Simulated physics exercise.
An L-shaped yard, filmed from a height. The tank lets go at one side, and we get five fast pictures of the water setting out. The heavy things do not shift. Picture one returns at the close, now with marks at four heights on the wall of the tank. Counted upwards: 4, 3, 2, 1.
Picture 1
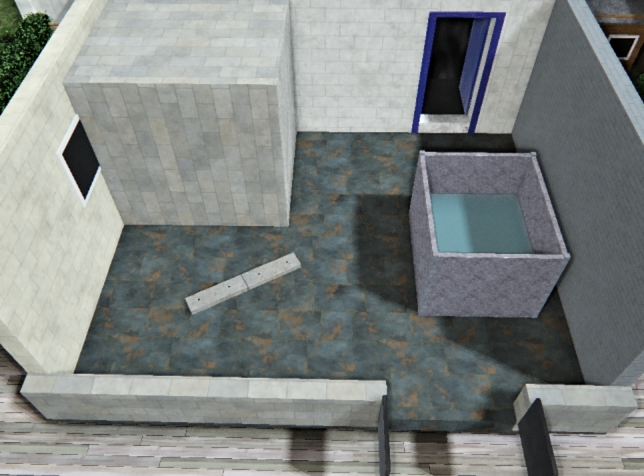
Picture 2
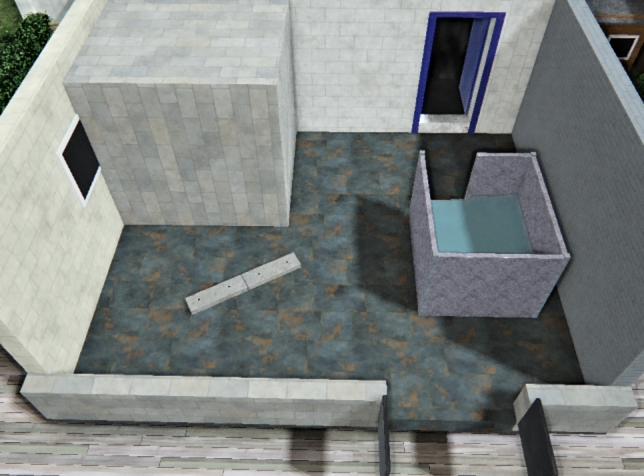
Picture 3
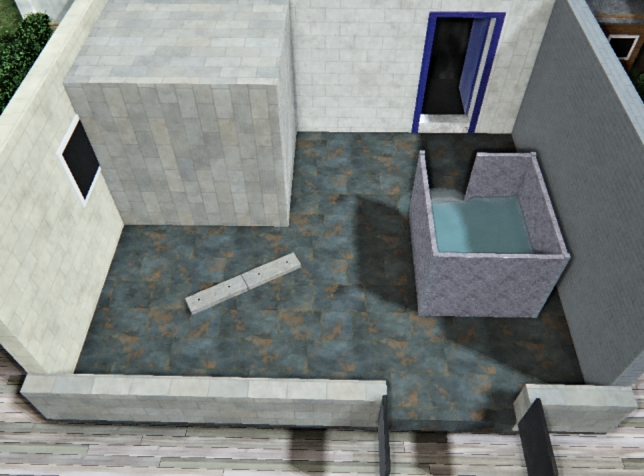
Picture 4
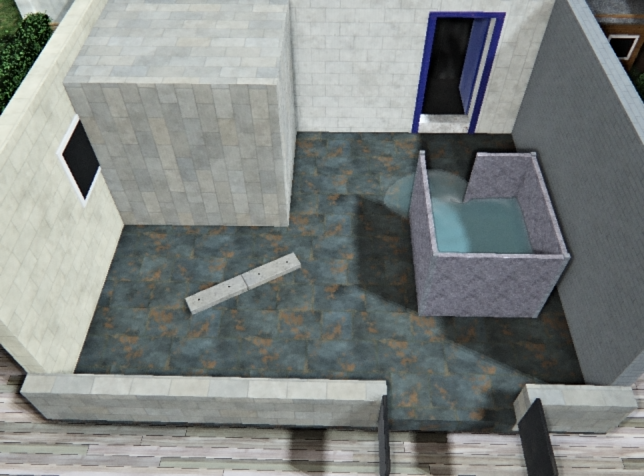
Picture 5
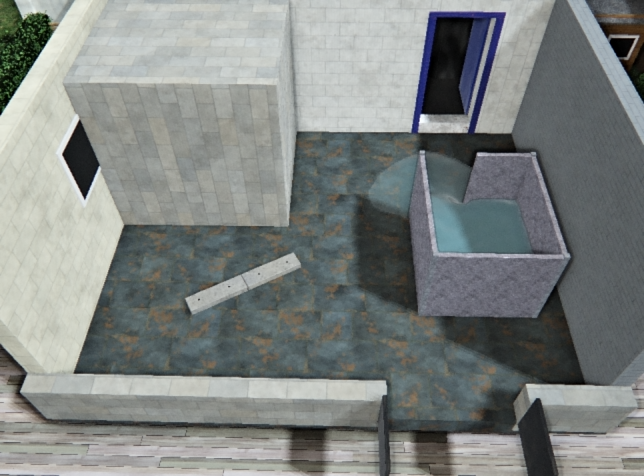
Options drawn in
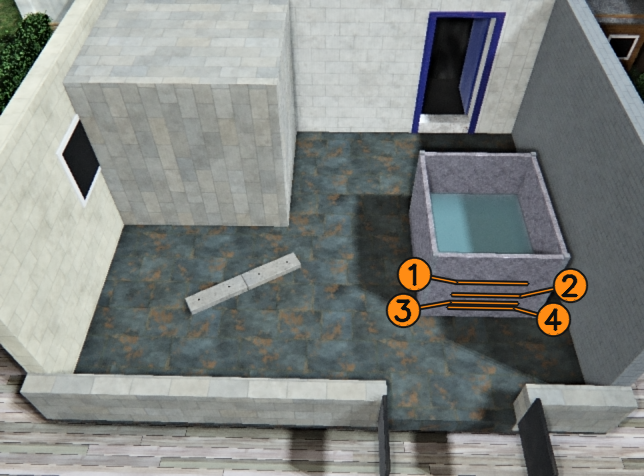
Part of the back wall of a gray stone tank vanished, and the pale blue water inside slid out through the gap, spreading in a rounded sheet across the dark floor behind and to the left.
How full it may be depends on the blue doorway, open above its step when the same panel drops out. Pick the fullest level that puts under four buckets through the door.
Mark 2.
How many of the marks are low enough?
Three of them.
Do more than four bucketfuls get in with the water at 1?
Yes.
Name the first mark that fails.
That would be 1.
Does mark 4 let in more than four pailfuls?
No, that is safe.
On the marked copy, 1 at (491, 282); 2 at (486, 295); 3 at (483, 303); 4 at (481, 307); from the bottom up 4, 3, 2, 1.
With 1, about 8 bucketfuls get in.
With 2, a splash gets over, under a bucket.
With 3, nothing gets over.
With 4, nothing gets over.
